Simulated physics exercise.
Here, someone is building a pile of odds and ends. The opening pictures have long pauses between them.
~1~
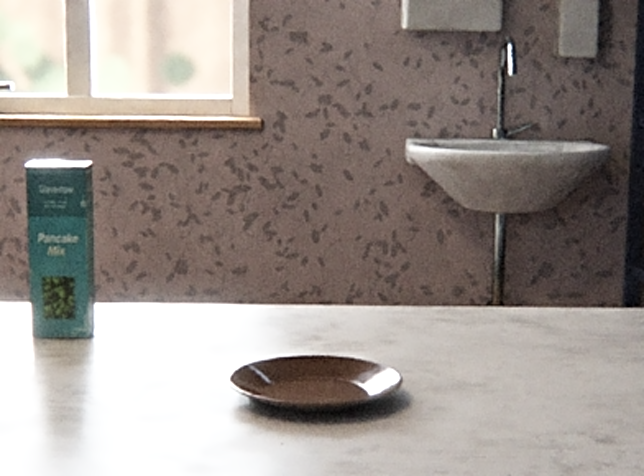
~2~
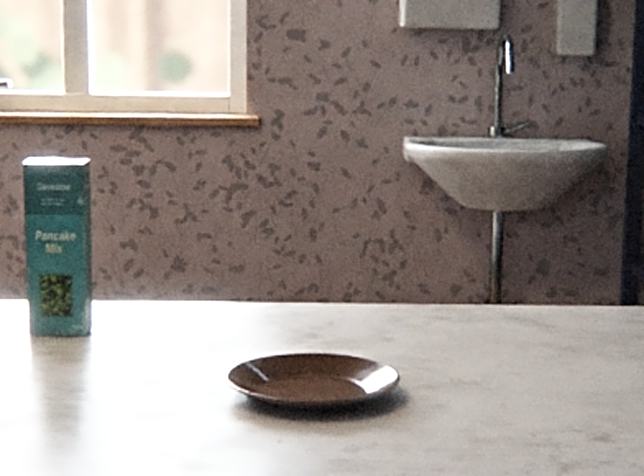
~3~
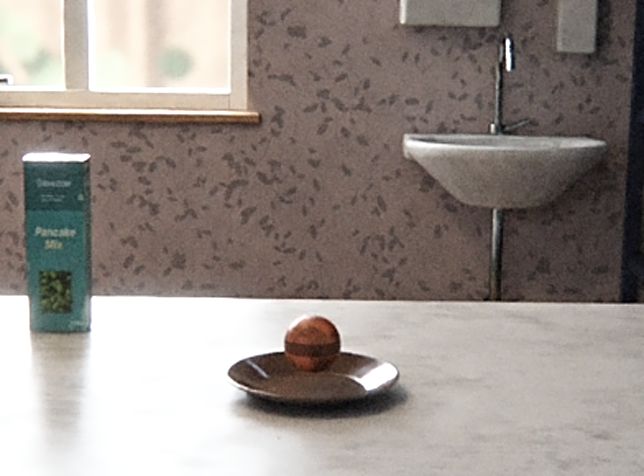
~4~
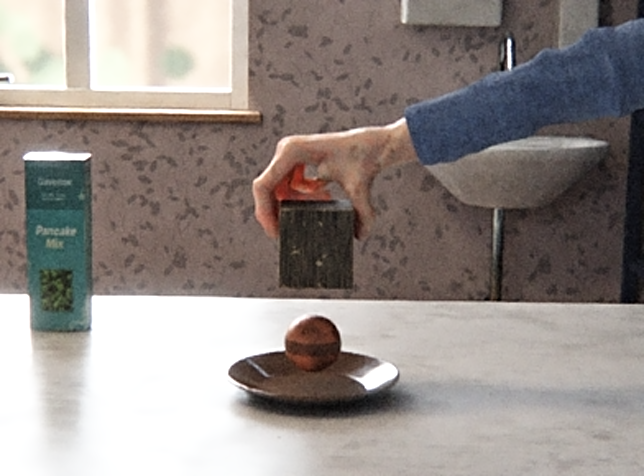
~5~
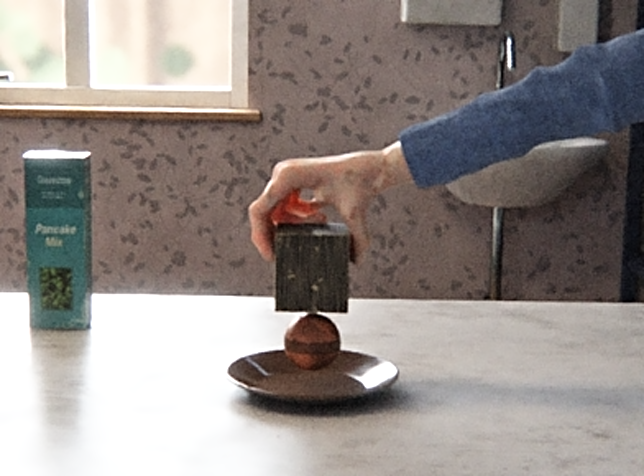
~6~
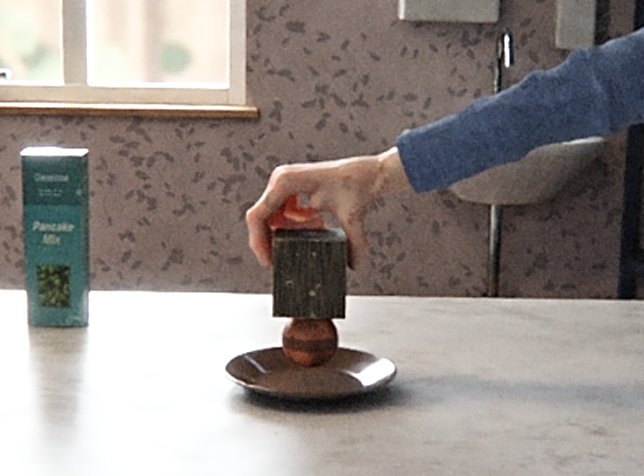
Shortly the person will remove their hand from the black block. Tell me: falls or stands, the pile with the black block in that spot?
I expect something to leave its place.
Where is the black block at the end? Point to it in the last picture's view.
Roughly pixel (121, 346) in the last picture.
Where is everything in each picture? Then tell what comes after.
In the first frame, the last thing is not in view yet; brown plate (315, 386).
In the second frame, the last thing is not in view yet.
In the third frame, the last thing is not in view yet; brown plate (312, 381).
The fourth frame shows coming down; black block (316, 243); orange ball (313, 343).
The fifth frame shows coming down; black block (312, 267); brown plate (312, 379).
The sixth frame shows in place under the hand; black block (309, 273); orange ball (310, 339).
Then, 0.60 s on from there, black block now fallen.
Then, 0.70 s on from there, things are still on the move.
In the end, fallen, black block; the other 4 unmoved. At the end, from the last picture's camera, black block near (121, 346). The pile loses its balance.
